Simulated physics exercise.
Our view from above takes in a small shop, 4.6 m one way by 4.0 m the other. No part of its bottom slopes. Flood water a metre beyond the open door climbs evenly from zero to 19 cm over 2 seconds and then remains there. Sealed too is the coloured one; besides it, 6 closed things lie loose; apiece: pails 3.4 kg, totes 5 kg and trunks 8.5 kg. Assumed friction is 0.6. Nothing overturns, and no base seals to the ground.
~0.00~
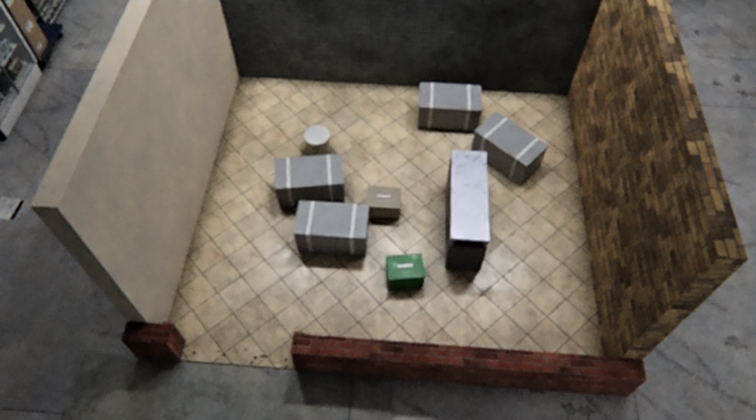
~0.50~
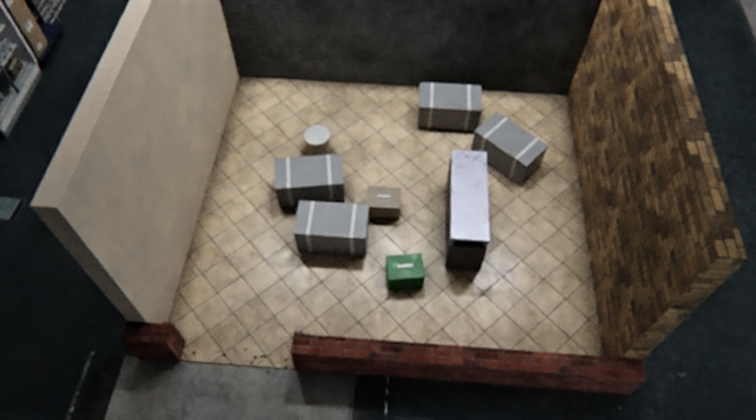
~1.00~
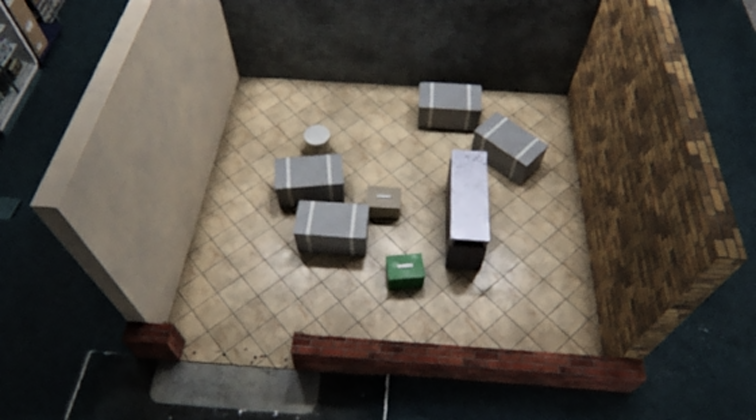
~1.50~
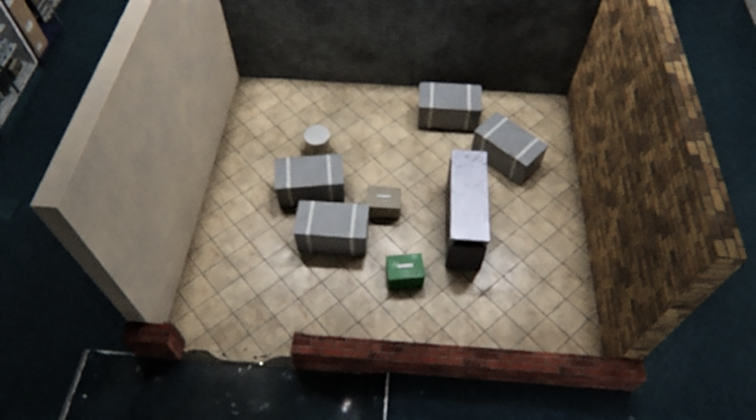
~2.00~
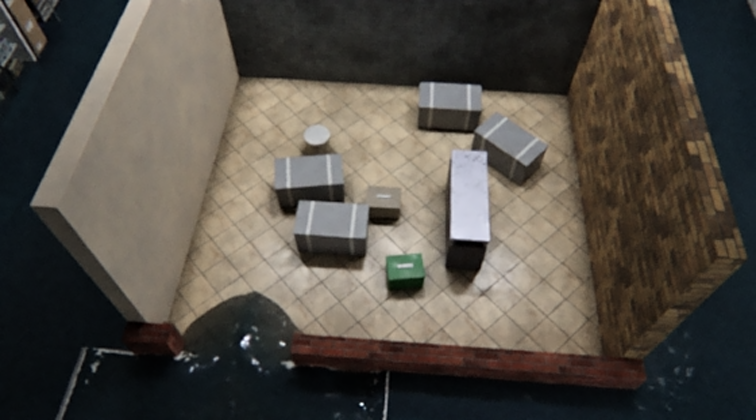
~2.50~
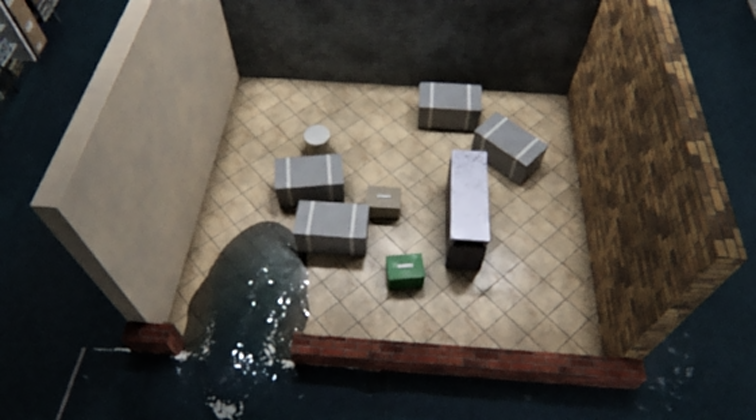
In a small walled shop, dark water enters through the front gap and spreads inward.
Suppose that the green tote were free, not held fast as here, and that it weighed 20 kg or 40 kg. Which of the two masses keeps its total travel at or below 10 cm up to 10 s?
It is going to need just the smaller figure.
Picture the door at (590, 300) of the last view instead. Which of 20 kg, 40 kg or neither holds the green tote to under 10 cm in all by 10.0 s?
Okay, so the light mass does it.
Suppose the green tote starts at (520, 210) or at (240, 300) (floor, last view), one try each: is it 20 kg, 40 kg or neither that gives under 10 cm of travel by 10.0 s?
First try both suffice, second try the heavier suffices.
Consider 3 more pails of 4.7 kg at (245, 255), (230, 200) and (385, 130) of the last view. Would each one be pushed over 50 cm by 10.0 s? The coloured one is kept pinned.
Taking them in turn, the first is beyond the line, the second beyond the line and the third beyond the line.
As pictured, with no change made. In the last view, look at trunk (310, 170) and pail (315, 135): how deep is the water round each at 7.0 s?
Some 9 cm at the first, some 10 cm at the second.
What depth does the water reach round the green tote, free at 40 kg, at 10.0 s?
Around 2 cm.
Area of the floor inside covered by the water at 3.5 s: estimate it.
5.5 m2.
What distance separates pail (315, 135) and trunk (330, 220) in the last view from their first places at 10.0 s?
They've ended up 300 cm and 250 cm away, in that order.
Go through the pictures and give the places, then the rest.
The green tote at (405, 266) rests on the ground; 0.0 m2 under water; 0 of 7 have shifted, in the first picture.
The green tote at (405, 266), on the bottom; water covers 0.0 m2; 0 of 7 have shifted, in the second picture.
The green tote at (405, 266), on the bottom; 0.0 m2 under water; 0 of 7 have shifted, in the third picture.
The green tote at (405, 266), on the bottom; 0.0 m2 under water; 0 of 7 have shifted, in the fourth picture.
The green tote at (405, 266), on the bottom; water covers 0.5 m2; 0 of 7 have shifted, in the fifth picture.
The green tote at (405, 266), on the bottom; 1.5 m2 under water; 0 of 7 have shifted, in the sixth picture.
After 3.5 s the green tote would be 0 cm from its start with 20 kg and 0 cm from its start with 40 kg; 1 cm of water round it then.
After 4.5 s the green tote would be 0 cm from its start with 20 kg and 0 cm from its start with 40 kg; 1 cm of water round it then.
After 7.0 s the green tote would be 0 cm from its start with 20 kg and 0 cm from its start with 40 kg; 2 cm of water round it then.
After 10.0 s the green tote would be 0 cm from its start with 20 kg and 0 cm from its start with 40 kg; 2 cm of water round it then.
